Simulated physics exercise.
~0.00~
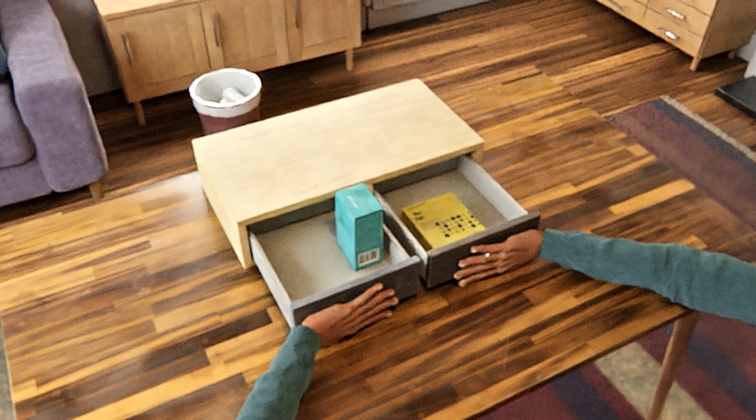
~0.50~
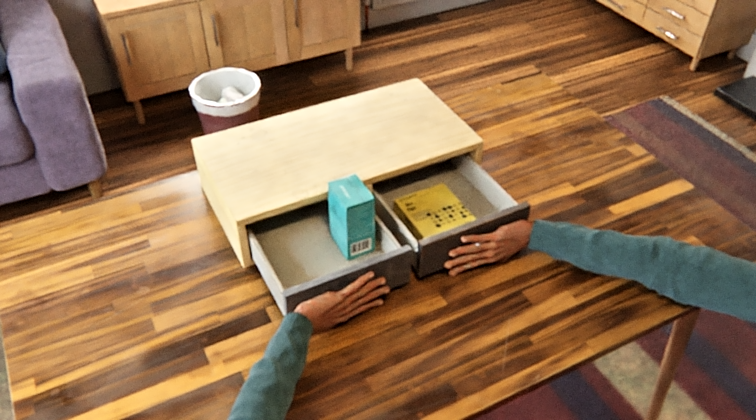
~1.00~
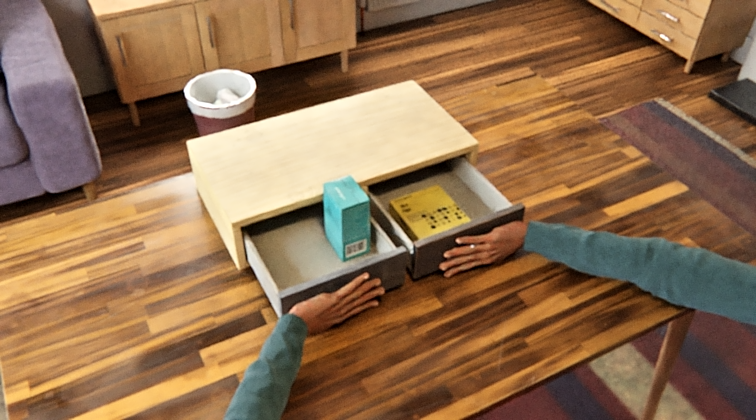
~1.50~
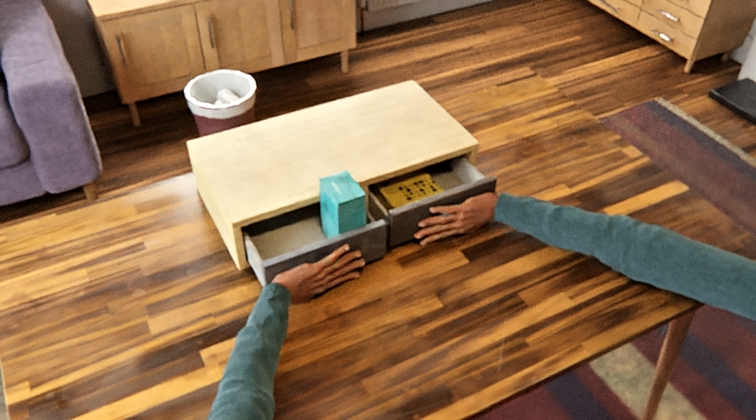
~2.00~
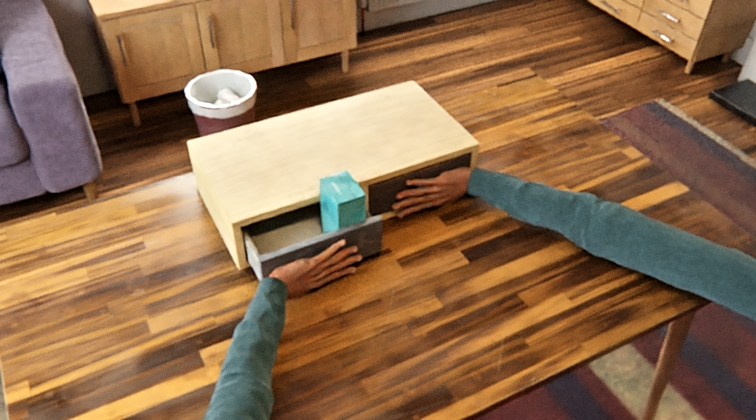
Two hands push both drawers inward; the right one closes, but the left stays ajar.
